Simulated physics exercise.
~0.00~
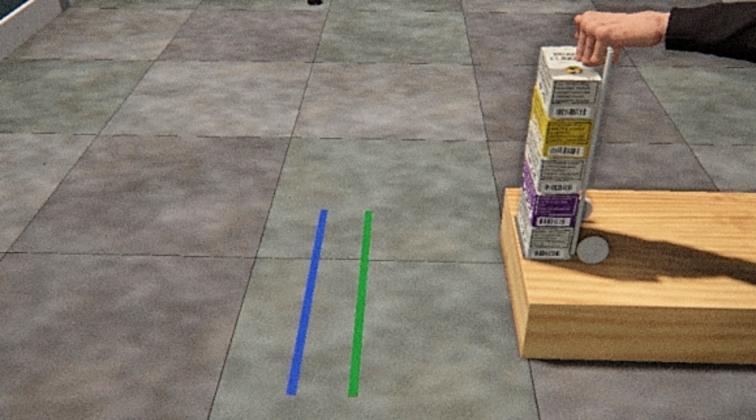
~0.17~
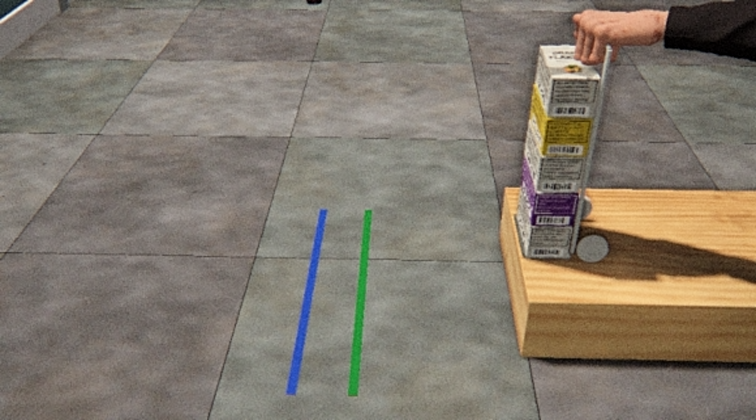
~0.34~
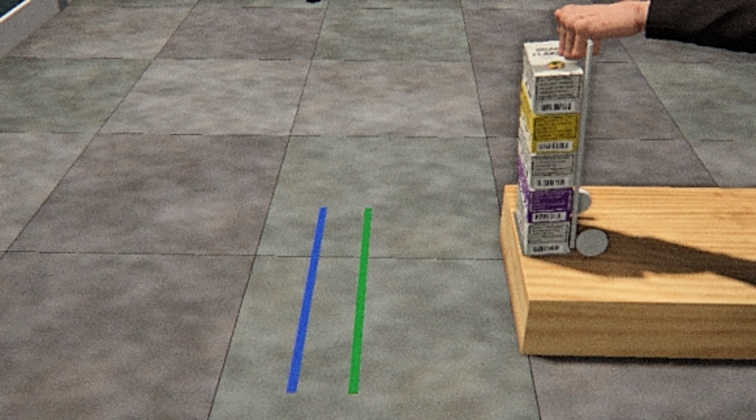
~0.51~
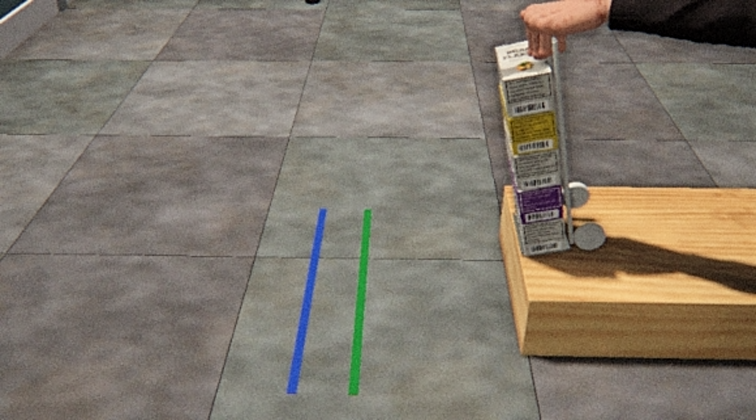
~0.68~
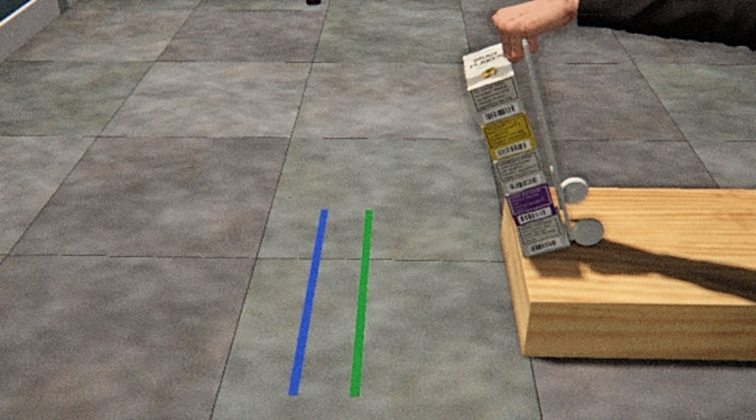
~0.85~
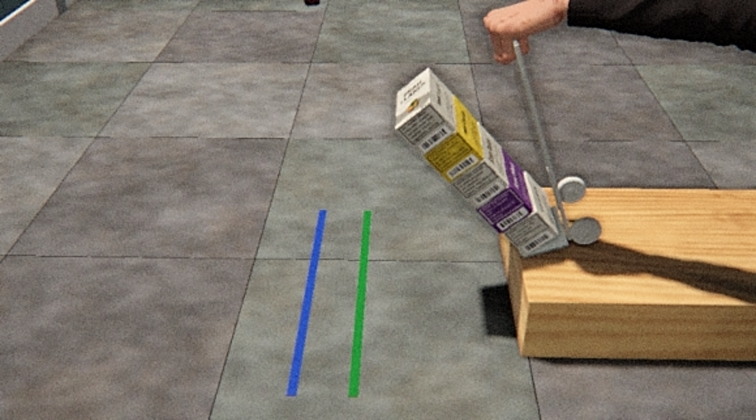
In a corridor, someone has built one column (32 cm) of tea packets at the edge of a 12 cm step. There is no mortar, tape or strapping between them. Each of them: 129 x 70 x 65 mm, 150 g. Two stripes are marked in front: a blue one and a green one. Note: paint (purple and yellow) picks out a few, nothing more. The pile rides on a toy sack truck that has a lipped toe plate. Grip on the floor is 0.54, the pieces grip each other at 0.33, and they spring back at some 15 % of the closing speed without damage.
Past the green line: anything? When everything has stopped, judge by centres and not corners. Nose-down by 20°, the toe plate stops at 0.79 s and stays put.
Crossed.
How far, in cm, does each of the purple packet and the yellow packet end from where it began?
Net displacement (cm): Purple = 26; yellow = 46.
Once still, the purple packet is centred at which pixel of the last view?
About pixel (441, 276).
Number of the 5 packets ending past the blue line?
The total is 0.
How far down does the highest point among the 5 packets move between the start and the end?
About 38 cm.
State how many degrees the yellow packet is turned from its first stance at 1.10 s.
Some 90°.
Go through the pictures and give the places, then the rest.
In the first frame (we follow the side turned to the camera), truck frame (602, 97) 0° forward; green line, near end, (355, 371); blue line, near end, (295, 369); yellow packet (568, 140); purple packet (556, 212); no piece has moved.
Truck frame (601, 96) 0° forward; yellow packet (567, 139), in the second frame.
Truck frame (586, 90) 4° forward; yellow packet (555, 135) tipped 4°; purple packet (550, 207) tipped 4°; 5 stirred so far, in the third frame.
Truck frame (559, 88) 12° forward; yellow packet (534, 135) tipped 12°; purple packet (541, 206) tipped 12°; steepest lean 12°, the packet at (529, 96); 5 stirred so far, in the fourth frame.
Truck frame (536, 88) 18° forward; yellow packet (509, 139) tipped 21°; purple packet (531, 206) tipped 21°; steepest lean 21°, the packet at (497, 101); 5 stirred so far, in the fifth frame.
Truck frame (529, 89) 20° forward; green line, near end, (355, 371); blue line, near end, (295, 370); yellow packet (454, 158) tipped 42°, 37 mm lower; purple packet (505, 212) tipped 42°; 5 stirred so far, in the sixth frame.
Around 0.91 s, none of the 5 packets past the green line, 5 disturbed; purple packet tipped 54°, 22 mm lower; yellow packet tipped 54°, 8 cm lower.
Around 0.98 s, 1 of the 5 packets past the green line; purple packet tipped 71°, 8 cm lower; yellow packet tipped 70°, 17 cm lower.
Around 1.10 s, 2 of the 5 packets past the green line; purple packet on its side; yellow packet on its side.
Finally (1.8 s), 2 of the 5 packets past the green line; yellow packet on its side; purple packet on its side. The farthest middle lies 9 cm beyond that line. Seen by the last camera, middles, yellow packet near (351, 274), purple packet near (441, 276).
